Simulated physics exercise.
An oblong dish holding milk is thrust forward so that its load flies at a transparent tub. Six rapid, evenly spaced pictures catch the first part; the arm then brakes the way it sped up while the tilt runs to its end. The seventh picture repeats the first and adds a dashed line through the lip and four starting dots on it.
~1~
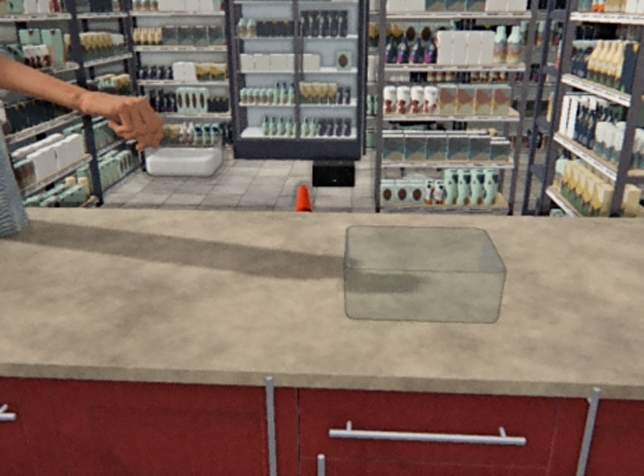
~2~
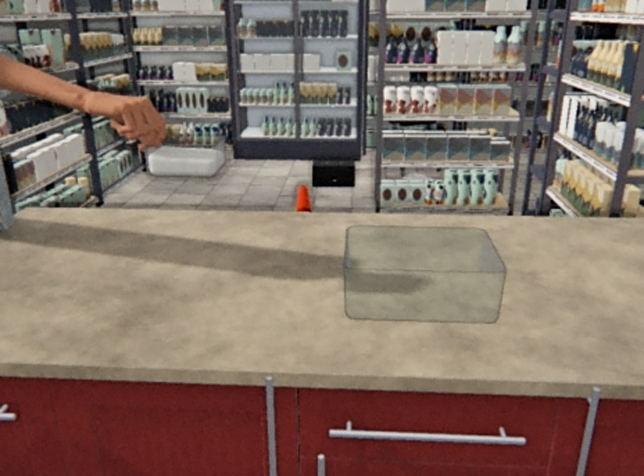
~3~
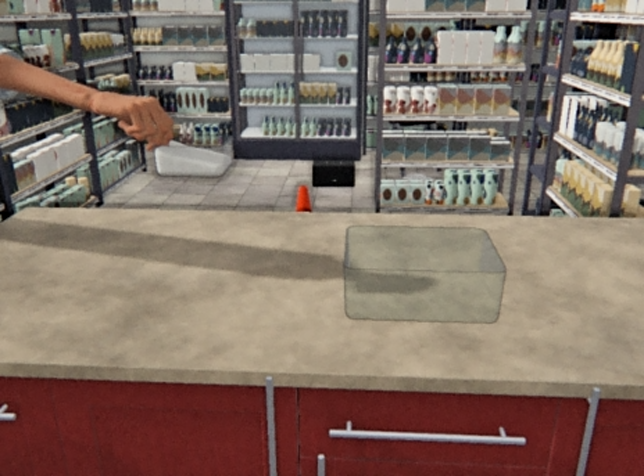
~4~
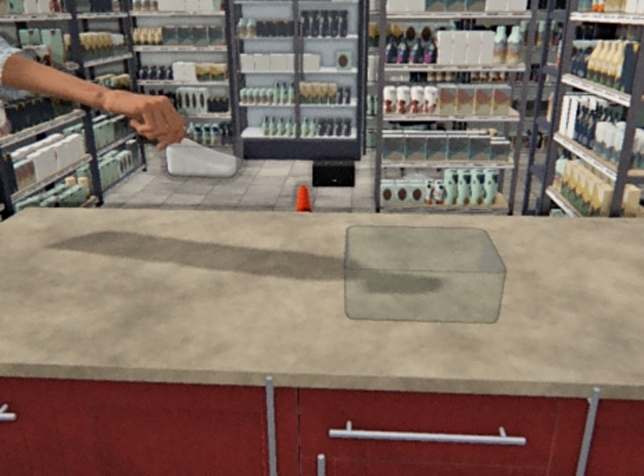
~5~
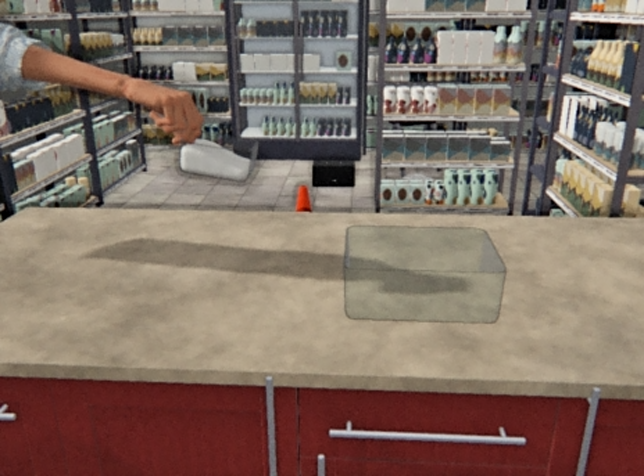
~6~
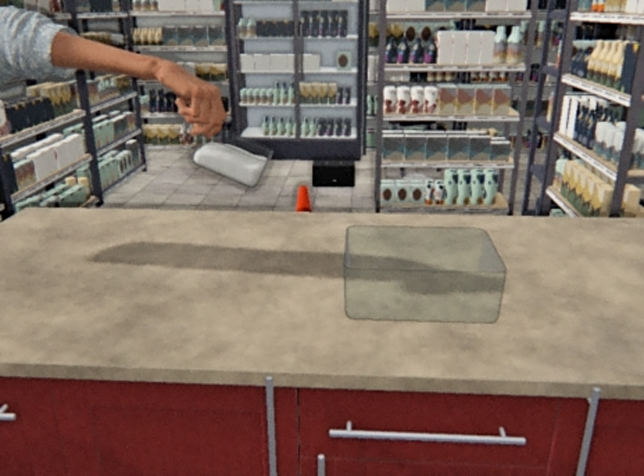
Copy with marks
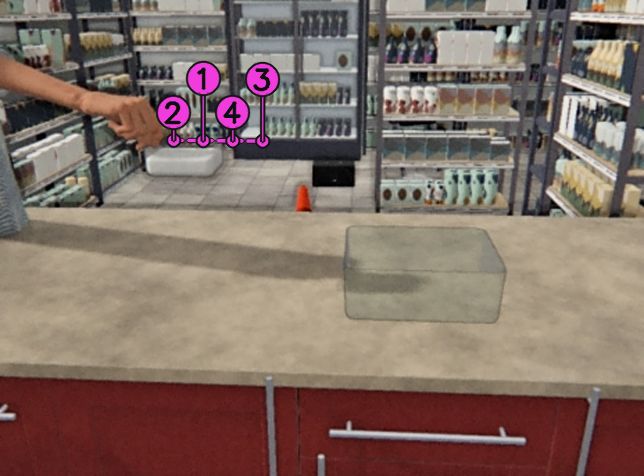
In a shop lined with stocked shelves, a hand moved a pale oblong dish rightward behind a counter holding a clear tub, then the dish tilted slightly, with nothing having left it.
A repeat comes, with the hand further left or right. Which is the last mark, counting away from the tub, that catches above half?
The limit is 4.
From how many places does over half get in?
Two of them.
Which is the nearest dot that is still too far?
That is dot 1.
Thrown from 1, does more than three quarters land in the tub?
No, less.
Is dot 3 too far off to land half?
No.
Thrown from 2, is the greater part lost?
Yes, it does.
On the marked copy, 1 at (203, 140); 2 at (173, 140); 3 at (262, 141); 4 at (232, 140).
Choosing 1, about 30 % lands in the tub, 68 % falls short.
Choosing 2, about 0 % lands in the tub, 99 % falls short.
Choosing 3, about 84 % lands in the tub, 10 % falls short and 7 % goes beside or beyond.
Choosing 4, about 73 % lands in the tub, 21 % falls short and 6 % goes beside or beyond.
